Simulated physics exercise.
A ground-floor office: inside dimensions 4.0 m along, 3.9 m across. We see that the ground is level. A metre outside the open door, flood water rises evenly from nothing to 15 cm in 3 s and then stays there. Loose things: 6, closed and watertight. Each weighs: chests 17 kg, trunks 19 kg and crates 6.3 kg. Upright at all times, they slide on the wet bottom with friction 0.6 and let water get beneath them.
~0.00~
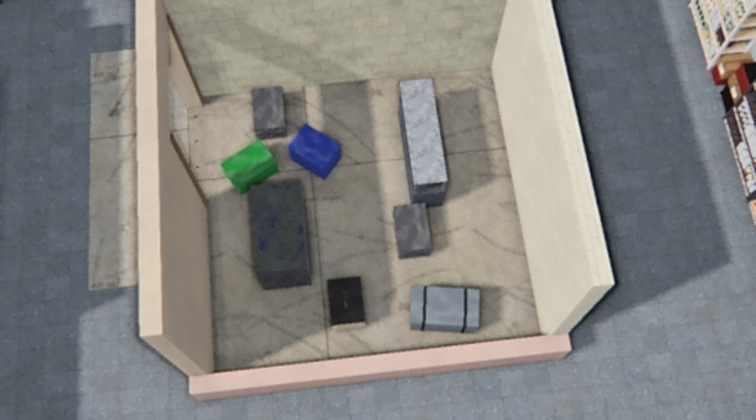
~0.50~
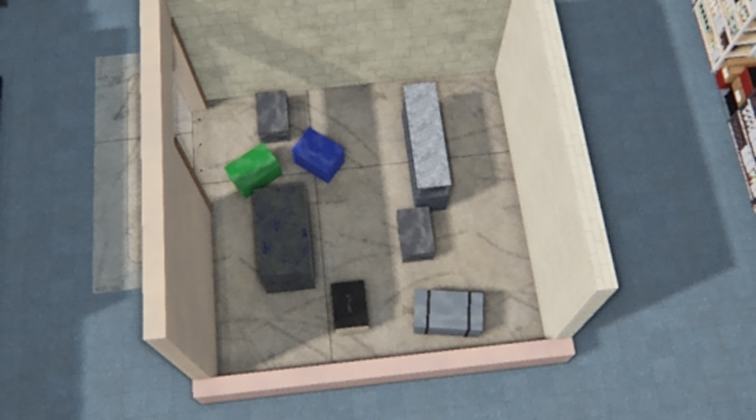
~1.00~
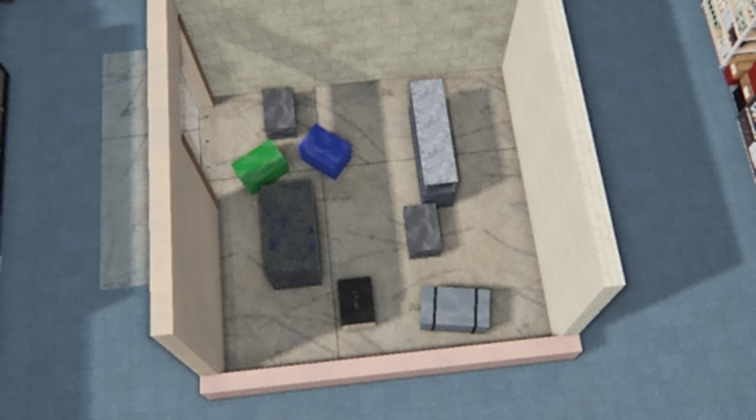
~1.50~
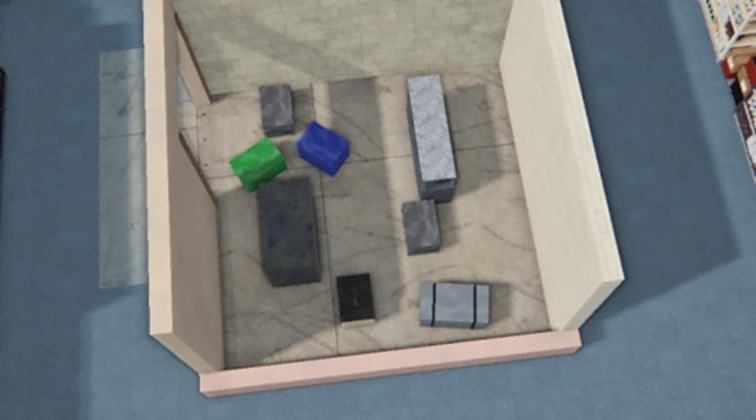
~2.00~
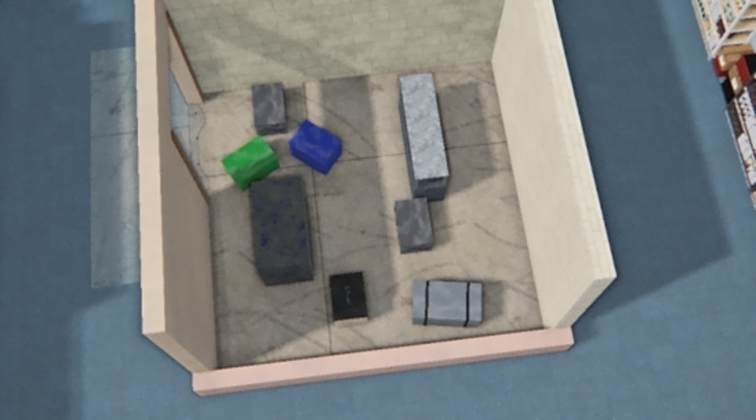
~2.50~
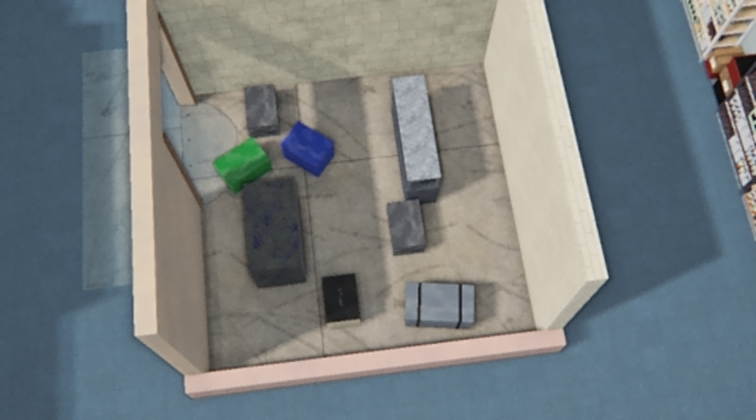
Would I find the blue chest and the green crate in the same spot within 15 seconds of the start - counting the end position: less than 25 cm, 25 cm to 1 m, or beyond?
The blue chest goes a long way, the green crate goes a long way.
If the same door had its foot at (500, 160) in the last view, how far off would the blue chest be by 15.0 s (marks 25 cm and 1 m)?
By then the blue chest has hardly changed position.
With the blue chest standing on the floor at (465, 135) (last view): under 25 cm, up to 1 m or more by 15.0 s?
Result: It drifts a great deal.
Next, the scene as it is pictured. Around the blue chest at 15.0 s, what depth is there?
The depth there is around 11 cm.
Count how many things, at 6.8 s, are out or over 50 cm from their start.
I make it 3 by then.
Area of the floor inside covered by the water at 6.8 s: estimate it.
Somewhere about 10.5 m2, give or take.
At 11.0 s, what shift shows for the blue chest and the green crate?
Close to 150 cm for the first and 250 cm for the second.
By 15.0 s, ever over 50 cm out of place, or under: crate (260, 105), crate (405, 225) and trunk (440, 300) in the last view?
In that order: Above, above, below.
After 3.5 s the blue chest is near (307, 143), 0.0 m from its start, aground; the green crate is near (257, 172), 0.3 m from its start, aground; 0 afloat.
After 6.8 s the blue chest is near (368, 130), 0.8 m from its start, aground; the green crate is near (383, 246), 2.1 m from its start, afloat; 2 afloat.
After 11.0 s the blue chest is near (396, 232), 1.6 m from its start, aground; the green crate is near (376, 323), 2.7 m from its start, afloat; 4 afloat.
After 15.0 s the blue chest is near (292, 303), 2.1 m from its start, afloat; the green crate is near (253, 325), 2.2 m from its start, afloat; 6 afloat.
